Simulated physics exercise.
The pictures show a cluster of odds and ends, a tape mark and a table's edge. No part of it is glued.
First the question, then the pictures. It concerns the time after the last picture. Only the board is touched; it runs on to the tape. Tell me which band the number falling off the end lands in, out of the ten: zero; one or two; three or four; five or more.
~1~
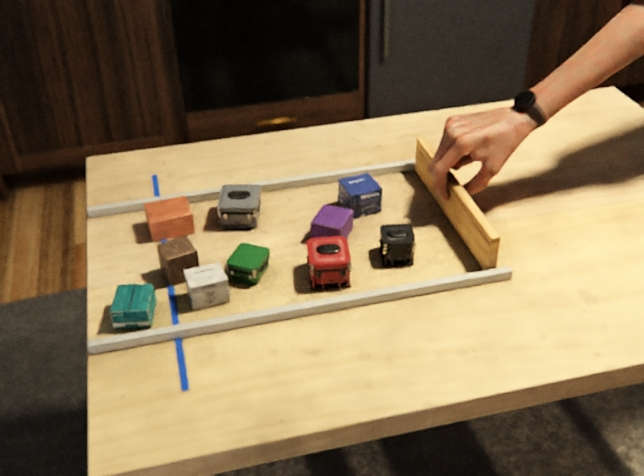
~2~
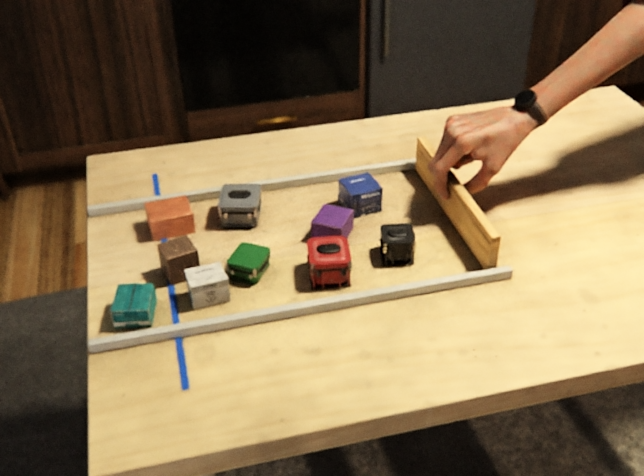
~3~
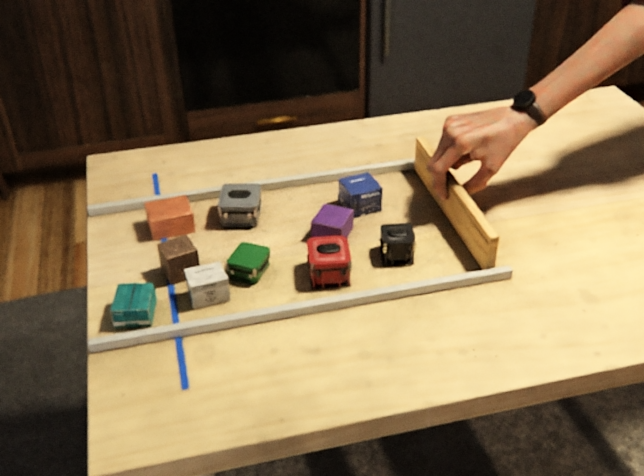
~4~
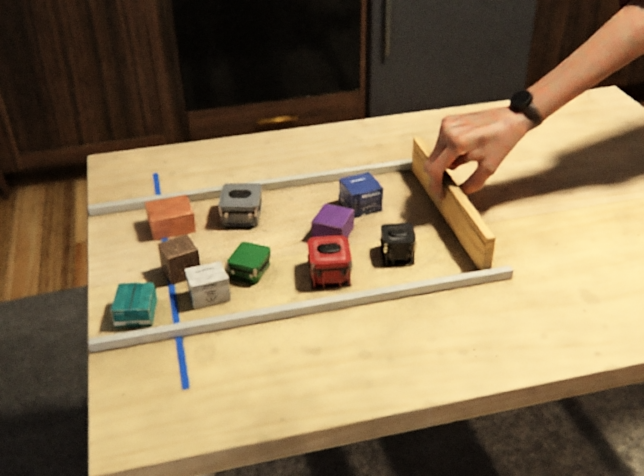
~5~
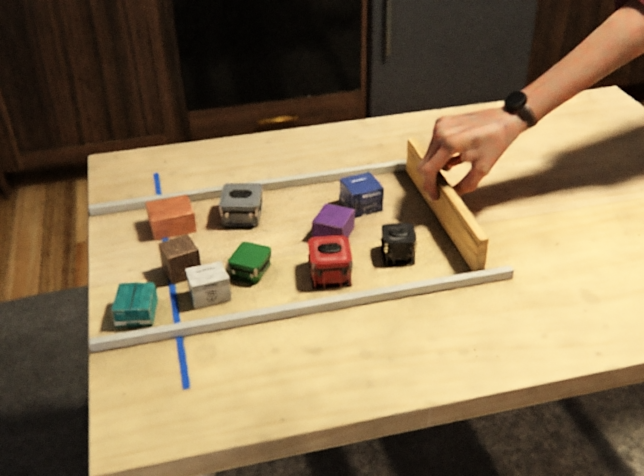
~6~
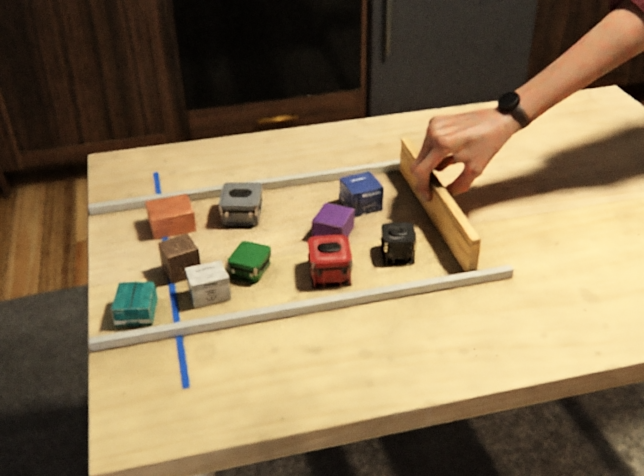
Three or four leave.
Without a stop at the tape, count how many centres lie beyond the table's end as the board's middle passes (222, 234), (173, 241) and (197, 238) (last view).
First 0, next 4, last 1.
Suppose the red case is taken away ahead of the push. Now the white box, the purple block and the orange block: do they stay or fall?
White box still up; purple block still up; orange block down.
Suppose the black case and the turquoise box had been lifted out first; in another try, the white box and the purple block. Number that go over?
First 1, then 2.
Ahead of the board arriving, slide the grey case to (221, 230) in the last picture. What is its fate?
Grey case: Safe.
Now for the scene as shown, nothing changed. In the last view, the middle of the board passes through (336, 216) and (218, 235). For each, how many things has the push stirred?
So 4, and at the other place 10.
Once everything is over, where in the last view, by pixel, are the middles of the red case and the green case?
Red case at about (116, 298), green case at about (115, 271).
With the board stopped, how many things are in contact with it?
3 of them.
A little later, none off yet; turquoise box at rest near (135, 304); orange block at rest near (171, 216); brown block at rest near (180, 259).
Next, none off yet; turquoise box shifted about its own width near (83, 313); orange block shifted about its own width near (104, 225); brown block shifted well along near (123, 267).
When it is over, the number that fall off is three or four; down, white box, brown block, orange block and turquoise box.
